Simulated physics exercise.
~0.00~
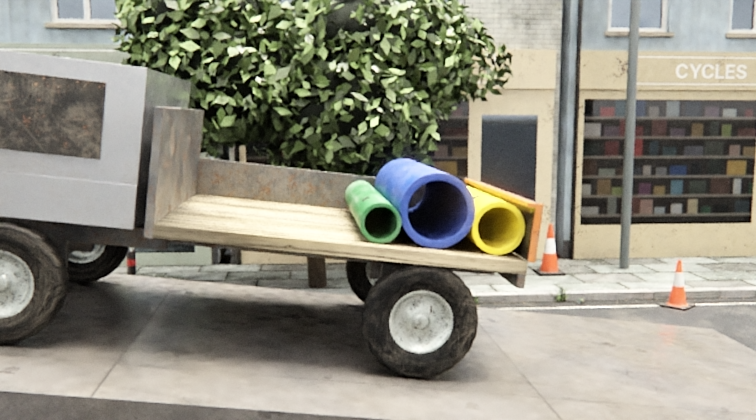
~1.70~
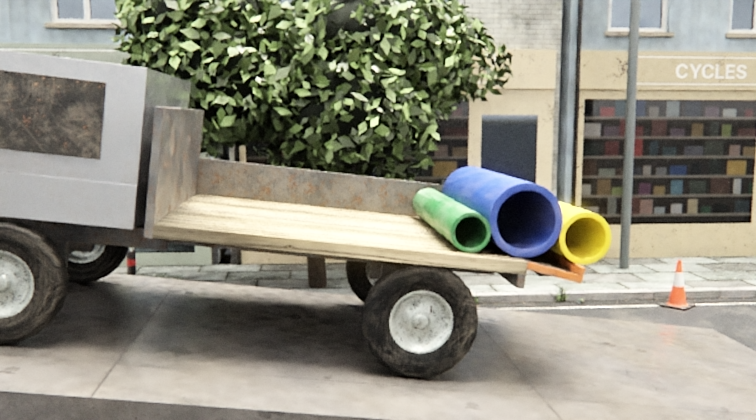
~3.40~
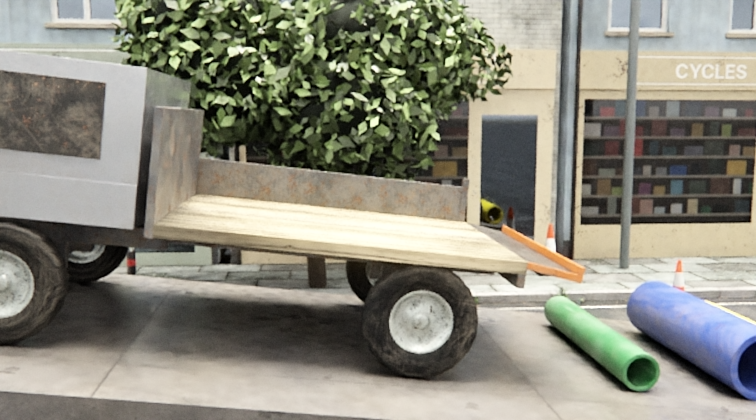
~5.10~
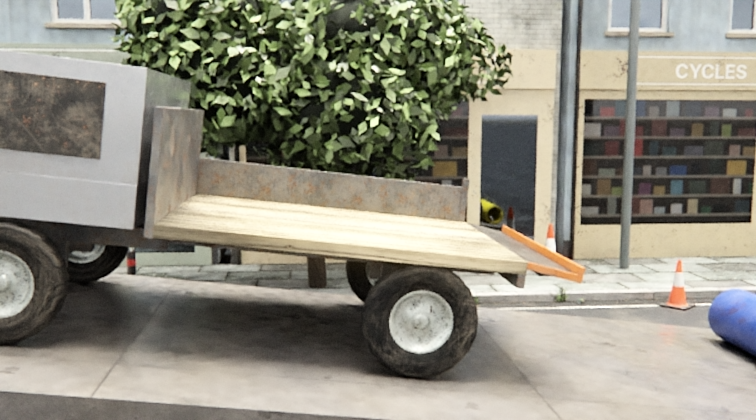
A parked truck's tailgate drops, and three coloured pipes roll off its bed to the right.
